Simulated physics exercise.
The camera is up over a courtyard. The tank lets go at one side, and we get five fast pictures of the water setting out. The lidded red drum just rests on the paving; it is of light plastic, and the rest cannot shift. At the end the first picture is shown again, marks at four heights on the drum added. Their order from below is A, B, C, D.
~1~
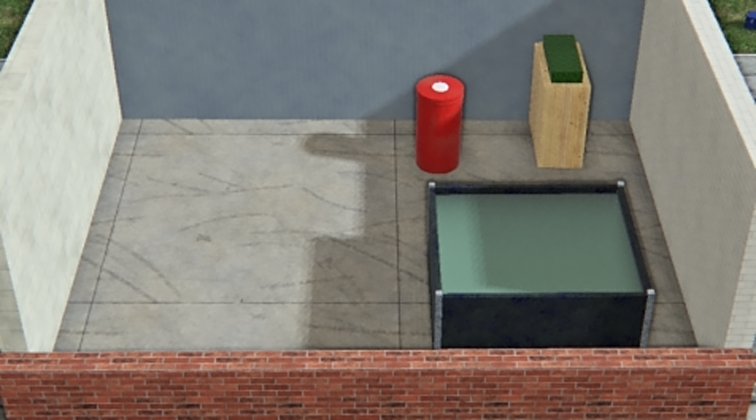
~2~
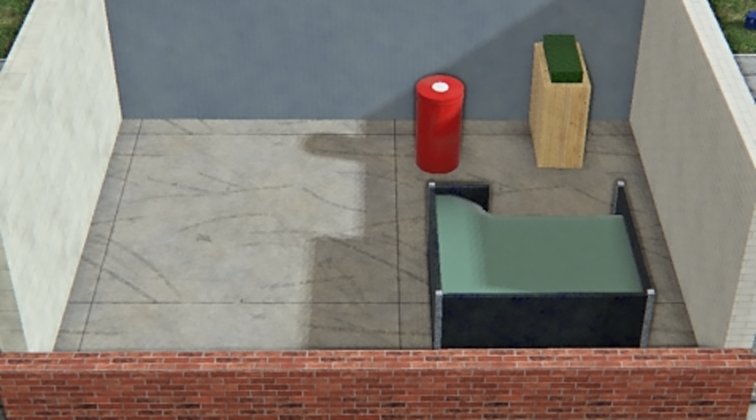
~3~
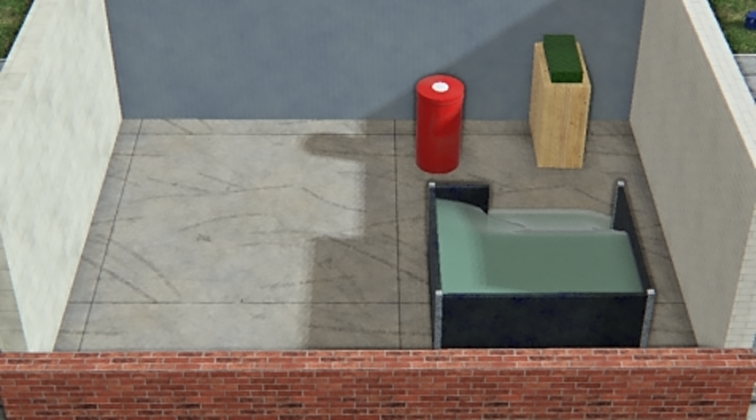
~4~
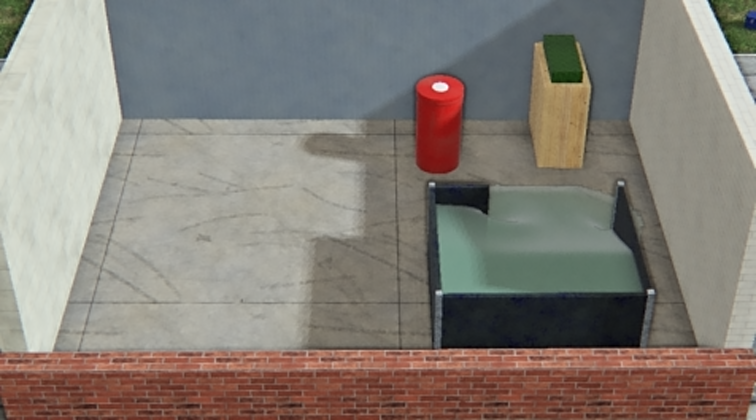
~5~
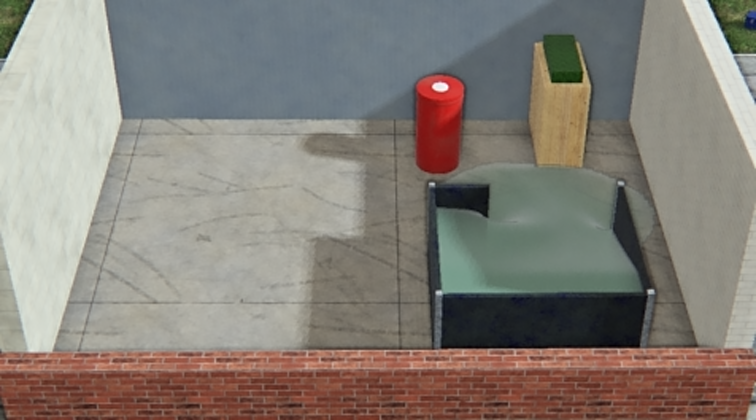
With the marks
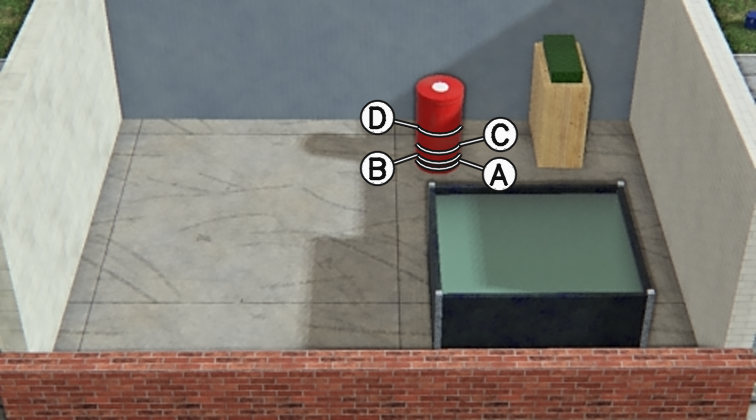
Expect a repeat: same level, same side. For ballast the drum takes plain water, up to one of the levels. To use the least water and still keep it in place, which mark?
The limit is D.
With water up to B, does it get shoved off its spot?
Yes, it does.
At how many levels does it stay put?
One of them.
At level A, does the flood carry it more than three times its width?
Yes.
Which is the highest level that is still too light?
It is C.
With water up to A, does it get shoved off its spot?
Yes, it does.
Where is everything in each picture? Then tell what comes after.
The first frame shows lid of the red drum at (439, 87); tank full, its middle at (534, 244).
In the second frame, water covers 2 % of the ground, mostly out of sight from here.
In the third frame, water covers 5 % of the ground, mostly out of sight from here.
In the fourth frame, water covers 9 % of the ground, mostly out of sight from here.
The fifth frame shows lid of the red drum at (439, 87); 13 % of the ground under water, its edge towards the drum at (470, 172).
In white, A at (438, 169); B at (439, 163); C at (439, 153); D at (439, 135); from the bottom up A, B, C, D.
With A, it is pushed about 6 times its own width away.
With B, it is pushed about 4 times its own width away.
With C, it is pushed about half its own width away.
With D, it does not move.
